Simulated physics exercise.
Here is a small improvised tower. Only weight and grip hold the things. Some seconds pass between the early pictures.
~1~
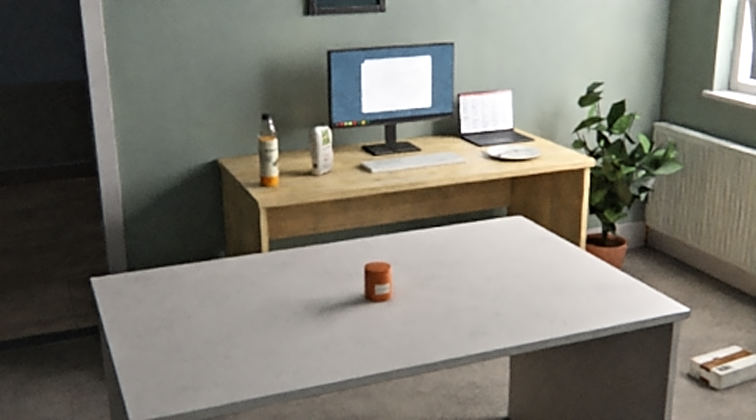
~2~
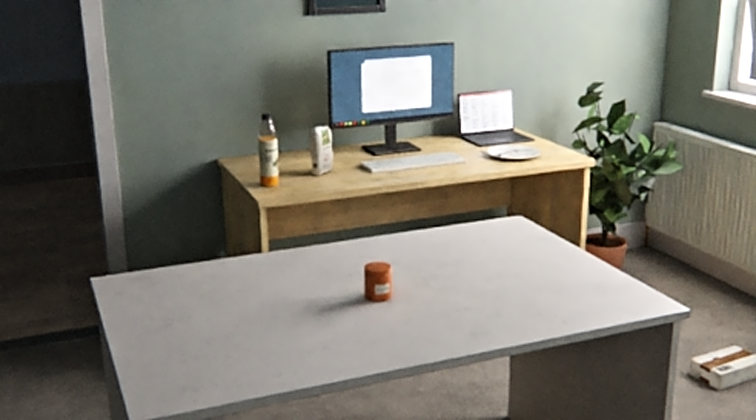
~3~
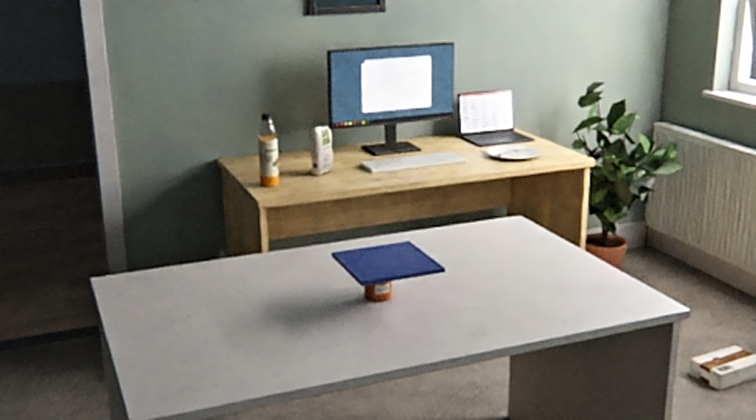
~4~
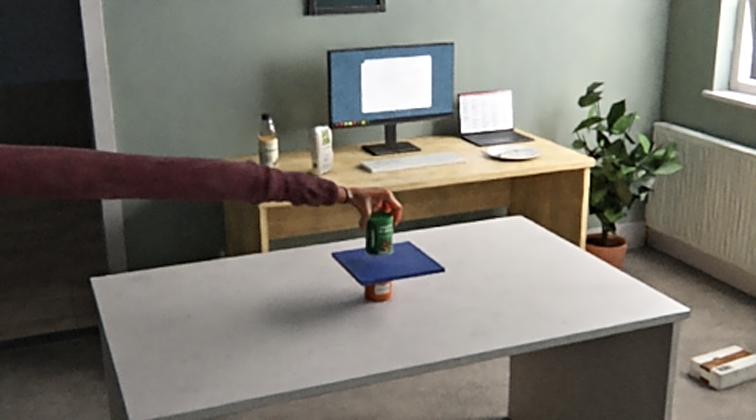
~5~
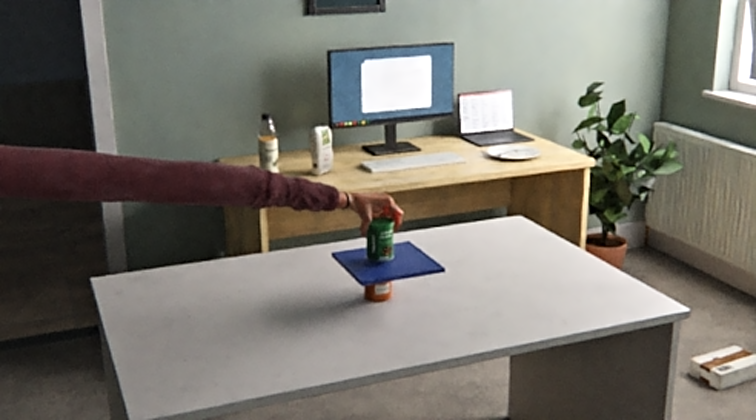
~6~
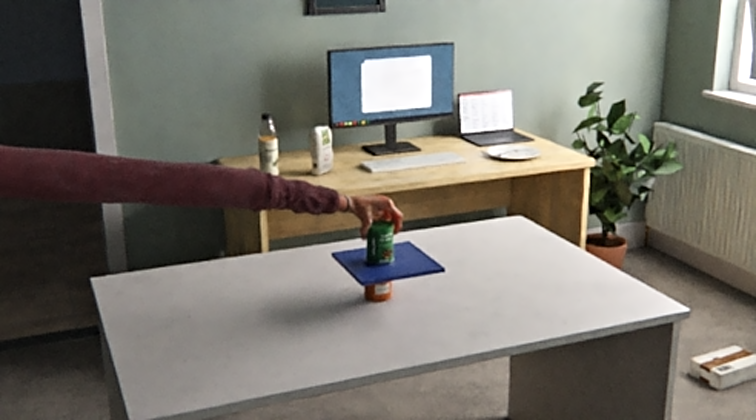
A small orange jar sat alone on a pale table, then a flat blue lid appeared on top of it, and an arm in a maroon sleeve lowered a green tin onto the lid, fingers still holding it.
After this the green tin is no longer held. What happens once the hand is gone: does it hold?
In the end the stack holds.
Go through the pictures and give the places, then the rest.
In the first frame, the last thing is not in view yet.
In the second frame, the last thing is not in view yet.
In the third frame, the last thing is not in view yet; blue lid (387, 262).
The fourth frame shows still above its spot; green tin (379, 234); blue lid (387, 262).
The fifth frame shows still above its spot; green tin (380, 239); blue lid (387, 262).
The sixth frame shows set down, still held; green tin (380, 242); blue lid (387, 262).
Then, 0.80 s later than the last frame, all is still.
Then, 1.70 s later than the last frame, green tin resting near (380, 242).
When it is over, all 3 as before. End places, in pixels of the last picture, green tin near (380, 242). The stack stays up.
